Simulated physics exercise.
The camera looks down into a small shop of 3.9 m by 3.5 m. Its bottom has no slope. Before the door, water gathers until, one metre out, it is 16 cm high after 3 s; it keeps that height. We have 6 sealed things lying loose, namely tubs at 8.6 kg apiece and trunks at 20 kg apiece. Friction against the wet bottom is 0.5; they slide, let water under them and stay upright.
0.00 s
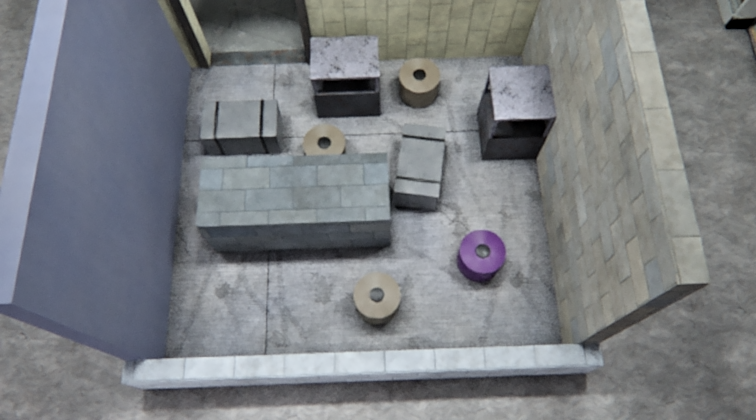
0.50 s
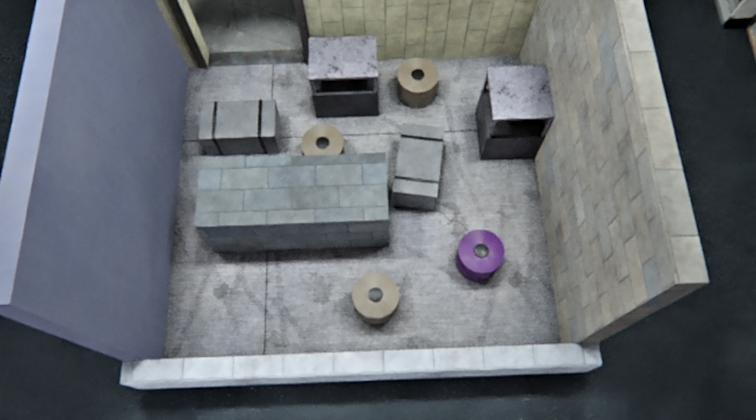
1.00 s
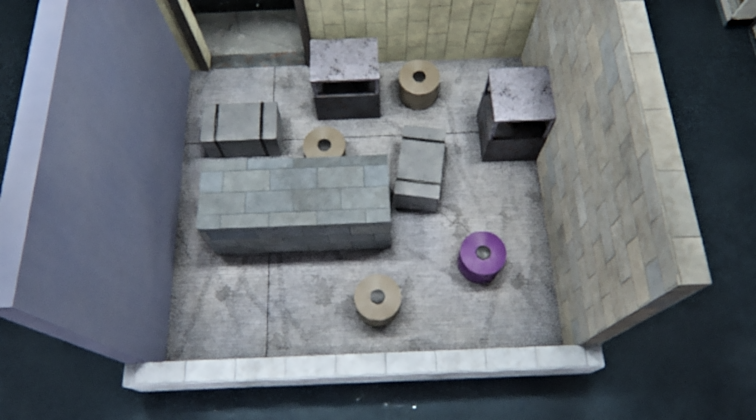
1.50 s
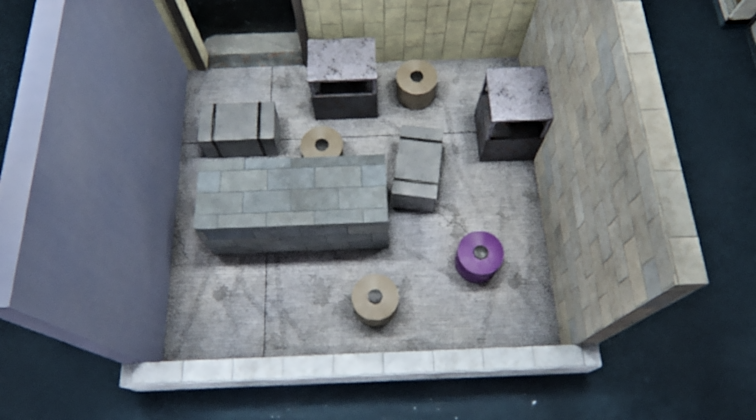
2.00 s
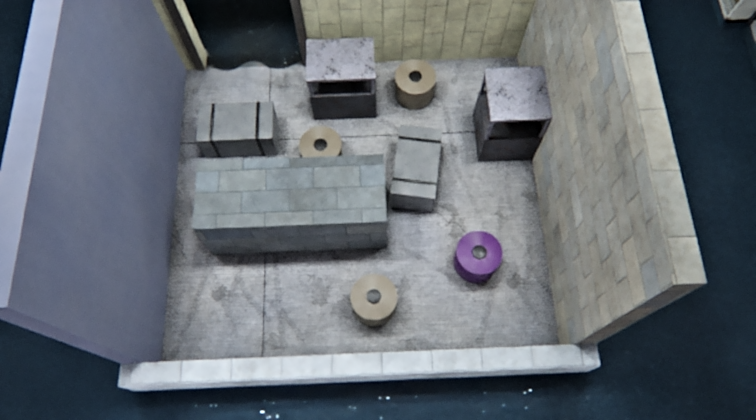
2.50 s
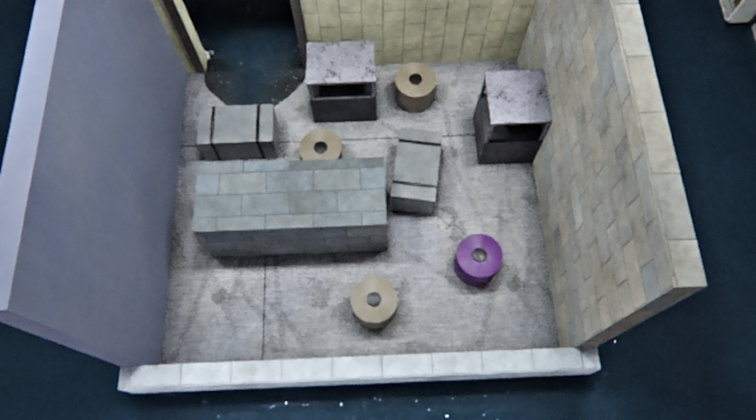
In a small open-topped shop with tubs, trunks and a long counter, dark water spread over the ground outside, then crept in through the doorway at the back left, while everything inside stayed put.
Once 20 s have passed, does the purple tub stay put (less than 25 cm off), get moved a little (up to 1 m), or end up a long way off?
It ends up a long way off.
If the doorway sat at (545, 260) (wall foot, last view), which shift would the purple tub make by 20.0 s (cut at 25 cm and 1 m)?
Result for the purple tub - displaced a long way.
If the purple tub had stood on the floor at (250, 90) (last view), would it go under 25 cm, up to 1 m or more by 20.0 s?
Outcome - it ends up well away.
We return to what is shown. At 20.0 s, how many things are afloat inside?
Just then, the number is 6.
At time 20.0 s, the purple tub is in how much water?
Somewhere close to 13 cm.
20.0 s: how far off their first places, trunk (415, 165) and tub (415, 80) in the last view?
In turn: 120 cm, 20 cm.
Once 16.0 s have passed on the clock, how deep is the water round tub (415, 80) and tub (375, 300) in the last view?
Close to 11 and 11 centimetres.
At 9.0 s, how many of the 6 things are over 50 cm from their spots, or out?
The number comes to 2.
After 4.0 s the purple tub is near (480, 255), 0.0 m from its start, aground; 0 afloat.
After 9.0 s the purple tub is near (480, 255), 0.0 m from its start, aground; 2 afloat.
After 16.0 s the purple tub is near (271, 265), 2.0 m from its start, afloat; 6 afloat.
After 20.0 s the purple tub is near (300, 315), 1.8 m from its start, afloat; 6 afloat.
